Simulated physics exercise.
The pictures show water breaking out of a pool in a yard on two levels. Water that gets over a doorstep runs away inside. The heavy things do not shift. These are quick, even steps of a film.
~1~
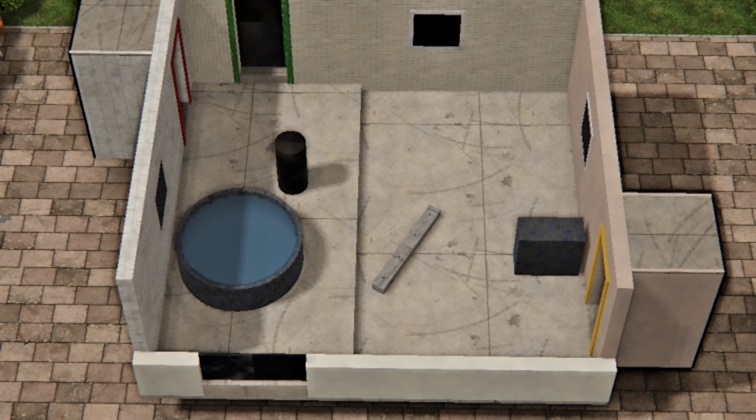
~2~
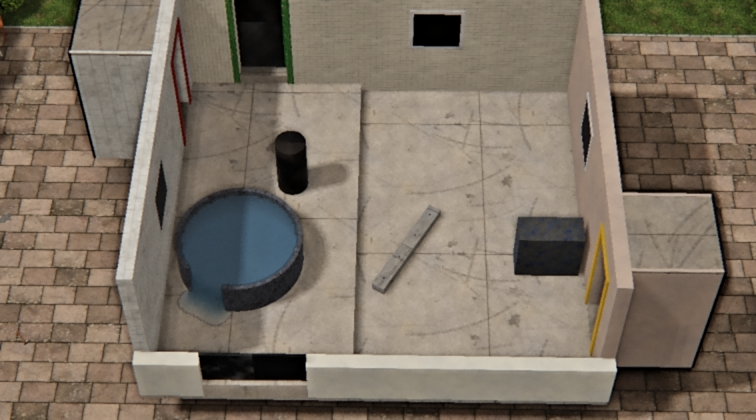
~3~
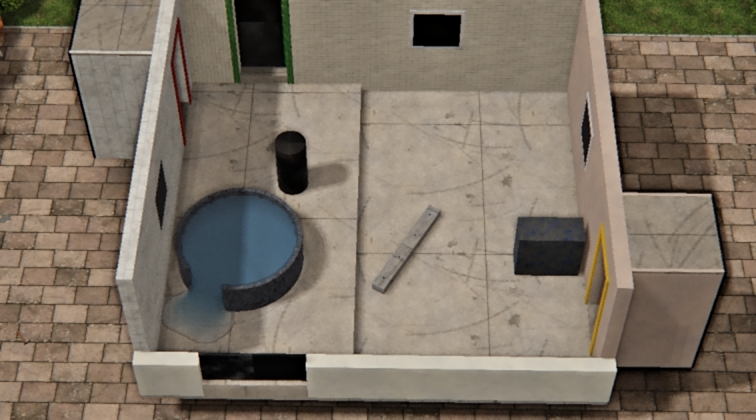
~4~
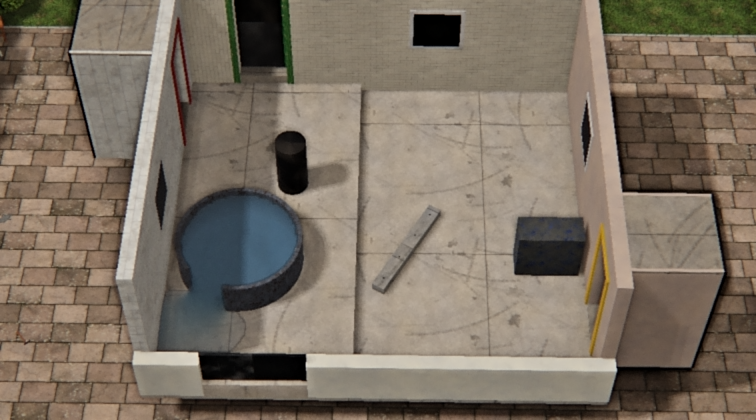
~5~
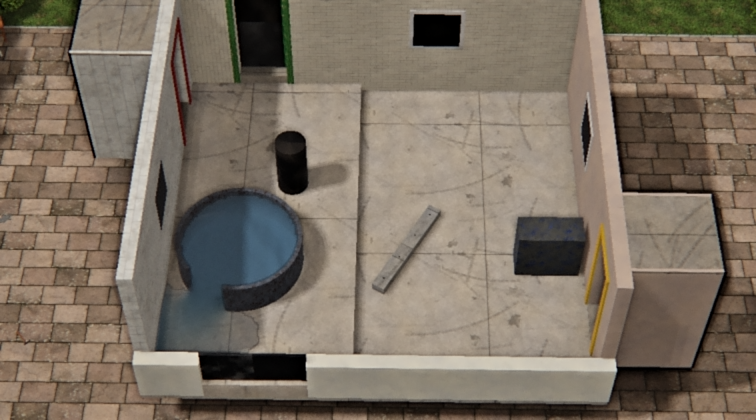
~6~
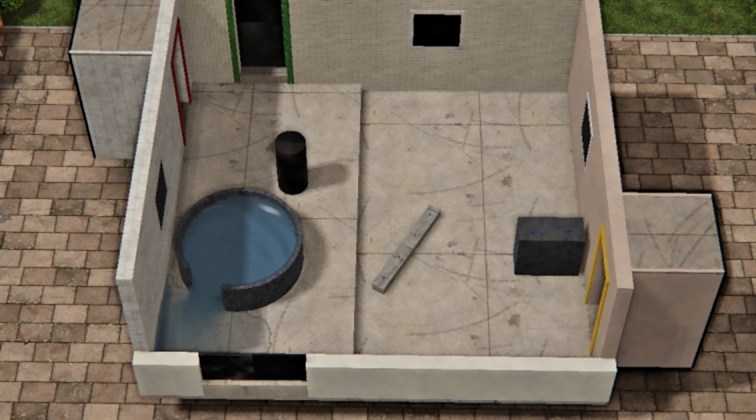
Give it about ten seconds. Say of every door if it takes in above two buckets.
In the end: The yellow door lets in a lot; the green door admits no more than that; the red door admits no more than that.
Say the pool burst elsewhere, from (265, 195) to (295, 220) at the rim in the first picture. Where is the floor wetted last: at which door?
I say the one in yellow.
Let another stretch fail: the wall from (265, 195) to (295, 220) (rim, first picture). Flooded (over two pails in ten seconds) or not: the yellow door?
Then: The yellow one holds.
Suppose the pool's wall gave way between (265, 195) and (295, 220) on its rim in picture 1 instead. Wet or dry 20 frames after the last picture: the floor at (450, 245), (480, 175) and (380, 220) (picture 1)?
In turn: Dry, flooded, wet.
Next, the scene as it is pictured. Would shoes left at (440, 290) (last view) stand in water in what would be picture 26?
At that place: Covered.
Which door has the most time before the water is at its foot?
That is the one in green.
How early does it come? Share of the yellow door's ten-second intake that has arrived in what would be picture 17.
About 0 per cent.
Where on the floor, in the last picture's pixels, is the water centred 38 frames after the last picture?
At about (311, 278).
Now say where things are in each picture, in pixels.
Still water in the pool at (239, 240), in the first picture.
Water pours out at (207, 294) and has run to (223, 319), in the second picture.
Water pours out at (207, 295) and has run to (169, 321), in the third picture.
The front is at a hidden place, out from the gap at (207, 295), in the fourth picture.
Water pours out at (207, 295) and has run to a hidden place, in the fifth picture.
Water pours out at (207, 294) and has run to a hidden place, in the sixth picture.
A moment on, water covers 5 % of the floor; the yellow door not reached, the green door not reached, the red door not reached.
Next, water covers 15 % of the floor; the yellow door not reached, the green door not reached, the red door not reached.
Then, water covers 40 % of the floor; the yellow door not reached, the green door not reached, the red door wet at the sill, nothing in.
Later, water covers 55 % of the floor; the yellow door over two buckets in, the green door wet at the sill, nothing in, the red door wet at the sill, nothing in.
In the end, water covers 80 % of the floor; the yellow door far over two buckets in, the green door wet at the sill, nothing in, the red door wet at the sill, nothing in.
